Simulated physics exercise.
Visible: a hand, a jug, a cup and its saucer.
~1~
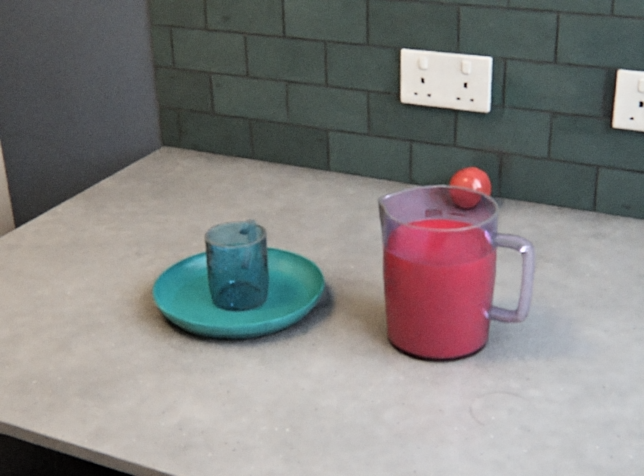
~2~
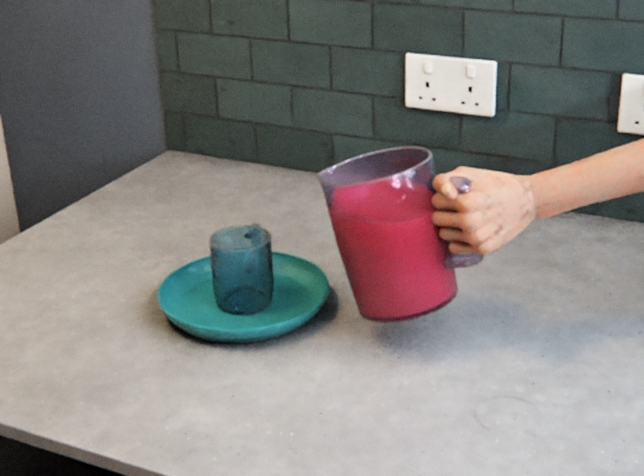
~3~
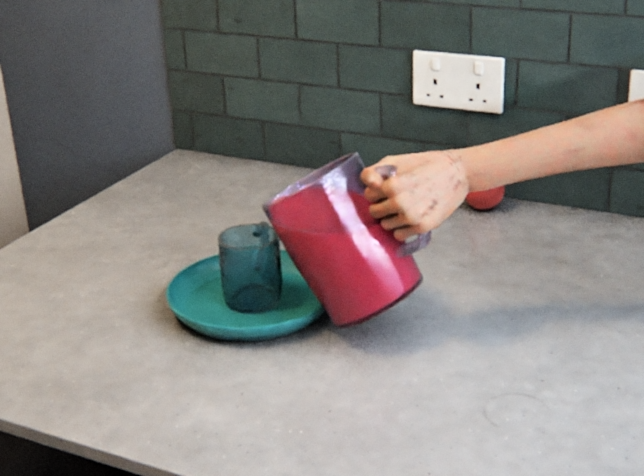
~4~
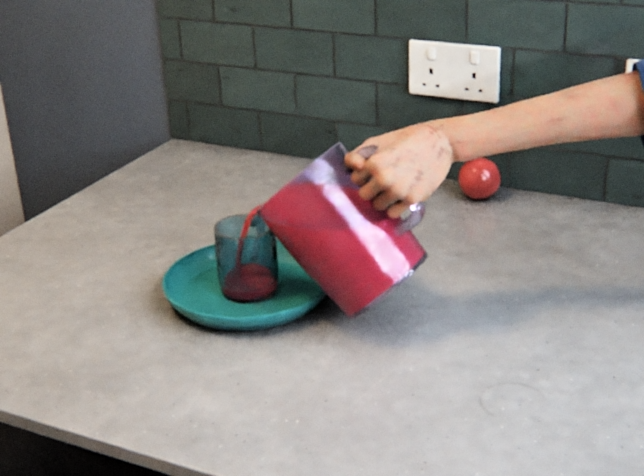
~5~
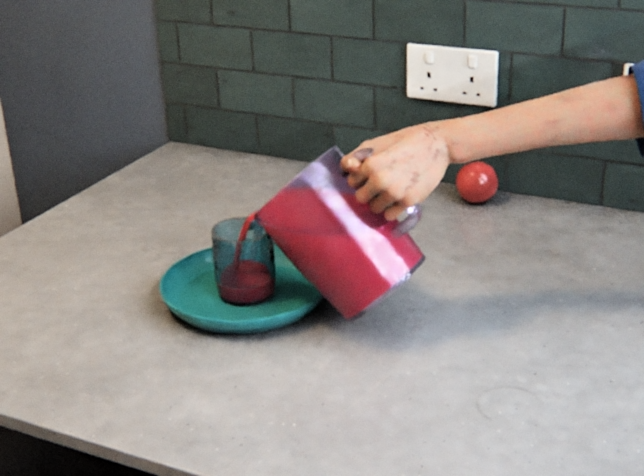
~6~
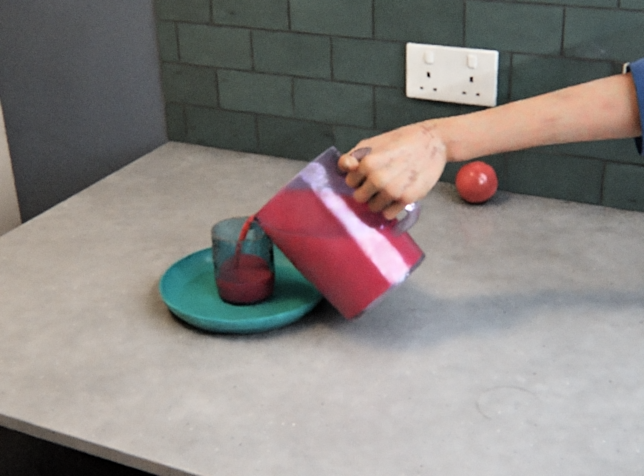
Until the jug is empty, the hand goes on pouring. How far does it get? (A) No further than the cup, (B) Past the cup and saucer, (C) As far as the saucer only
(B) Past the cup and saucer.
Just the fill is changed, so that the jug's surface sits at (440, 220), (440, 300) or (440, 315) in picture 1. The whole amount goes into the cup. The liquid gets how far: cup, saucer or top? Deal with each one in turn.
In turn: Floods the top, into the saucer, stays in the cup.
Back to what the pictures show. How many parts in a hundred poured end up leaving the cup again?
Around 75 in a hundred.
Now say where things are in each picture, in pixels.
Both stand on the top; jug (439, 270) about three quarters full; cup (238, 264) empty; saucer (194, 326) dry, in the first picture.
The hand lifts the jug; jug about three quarters full, surface at (384, 201); cup (242, 268) empty, in the second picture.
The jug is brought over; jug (344, 239) tipped 30° with all of its load; cup (251, 267) empty, in the third picture.
A stream runs into the cup; jug (342, 230) tipped 45° with nearly all of its load; cup nearly empty, surface at (249, 279), in the fourth picture.
A stream runs into the cup; jug (339, 234) tipped 45° with nearly all of its load; cup (244, 260) about a quarter full, in the fifth picture.
A stream runs into the cup; jug (339, 234) tipped 45° with nearly all of its load; cup about a third full, surface at (245, 271); saucer (200, 321) dry, in the sixth picture.
Soon after, the cup is full to the brim; the saucer is wet, with room to spare.
Later, the cup is full to the brim; the saucer is full and running over.
In the end, the cup is full to the brim; the saucer is full and running over.
